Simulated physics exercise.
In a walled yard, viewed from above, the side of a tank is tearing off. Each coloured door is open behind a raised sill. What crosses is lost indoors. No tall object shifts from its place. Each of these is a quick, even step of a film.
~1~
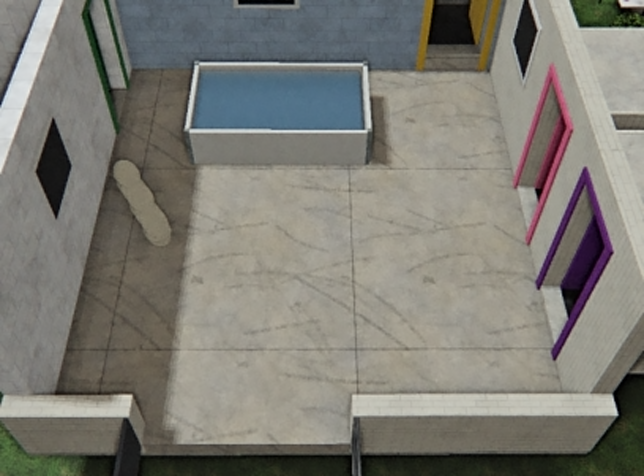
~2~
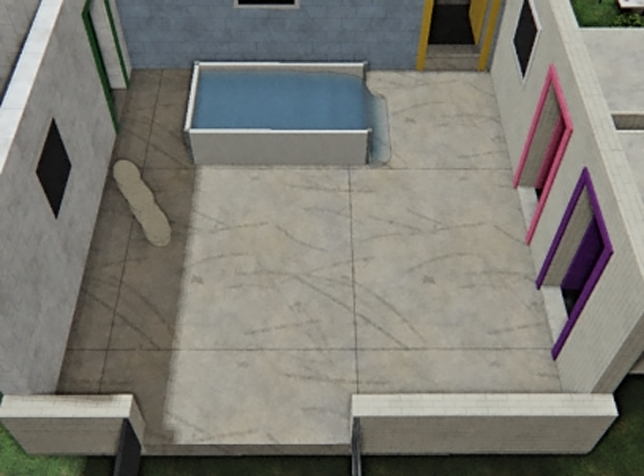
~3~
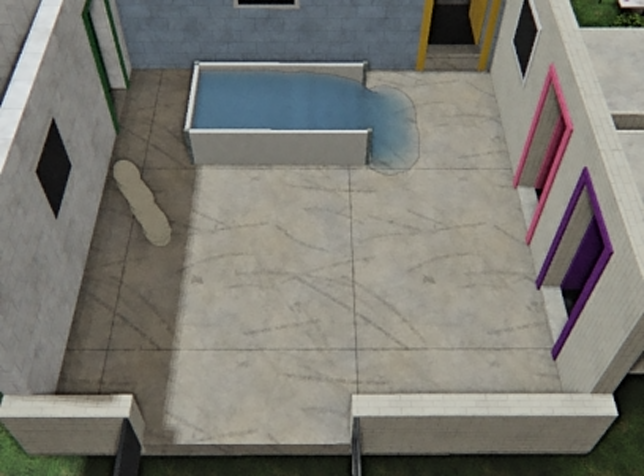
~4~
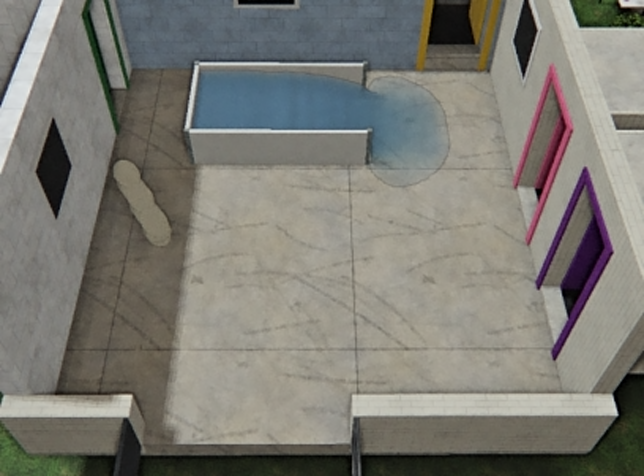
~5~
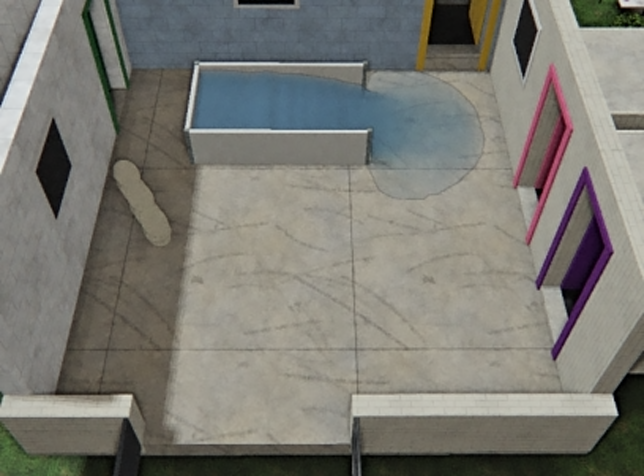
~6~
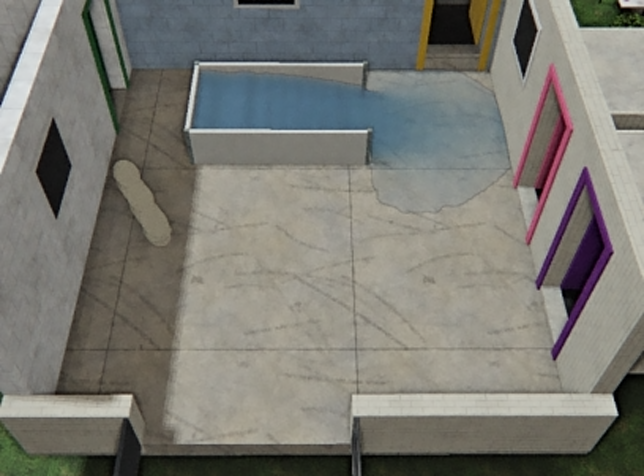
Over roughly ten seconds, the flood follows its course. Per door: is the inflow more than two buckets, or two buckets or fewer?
Yellow door - two or fewer; pink door - more than two; green door - more than two; purple door - two or fewer.
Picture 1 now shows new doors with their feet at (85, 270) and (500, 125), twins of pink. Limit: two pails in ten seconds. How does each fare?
Result - first door doesn't reach the limit, second door gets past the limit.
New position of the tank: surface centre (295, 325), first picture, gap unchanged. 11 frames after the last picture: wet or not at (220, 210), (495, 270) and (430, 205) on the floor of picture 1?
Parched, soaked, parched.
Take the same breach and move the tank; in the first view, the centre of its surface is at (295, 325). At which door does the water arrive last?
That is the green one.
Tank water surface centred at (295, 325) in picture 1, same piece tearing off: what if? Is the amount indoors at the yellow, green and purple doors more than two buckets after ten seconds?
Lab note - yellow door: Short of the limit; green door: Above the limit; purple door: Above the limit.
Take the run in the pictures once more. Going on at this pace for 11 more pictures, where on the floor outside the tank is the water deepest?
It should be deepest at about (481, 117).
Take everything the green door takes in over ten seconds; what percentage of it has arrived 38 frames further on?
Share at that point: Roughly 25 %.
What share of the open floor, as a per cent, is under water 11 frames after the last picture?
Estimate: Near 20 %.
A moment on, water covers 20 % of the floor; the yellow door wet at the sill, nothing in, the pink door wet at the sill, nothing in, the green door not reached, the purple door not reached.
Next, water covers 20 % of the floor; the yellow door wet at the sill, nothing in, the pink door under two buckets in, the green door not reached, the purple door wet at the sill, nothing in.
Then, water covers 35 % of the floor; the yellow door wet at the sill, nothing in, the pink door over two buckets in, the green door not reached, the purple door wet at the sill, nothing in.
Later, water covers 65 % of the floor; the yellow door wet at the sill, nothing in, the pink door far over two buckets in, the green door under two buckets in, the purple door wet at the sill, nothing in.
In the end, water covers 90 % of the floor; the yellow door wet at the sill, nothing in, the pink door far over two buckets in, the green door over two buckets in, the purple door under two buckets in.
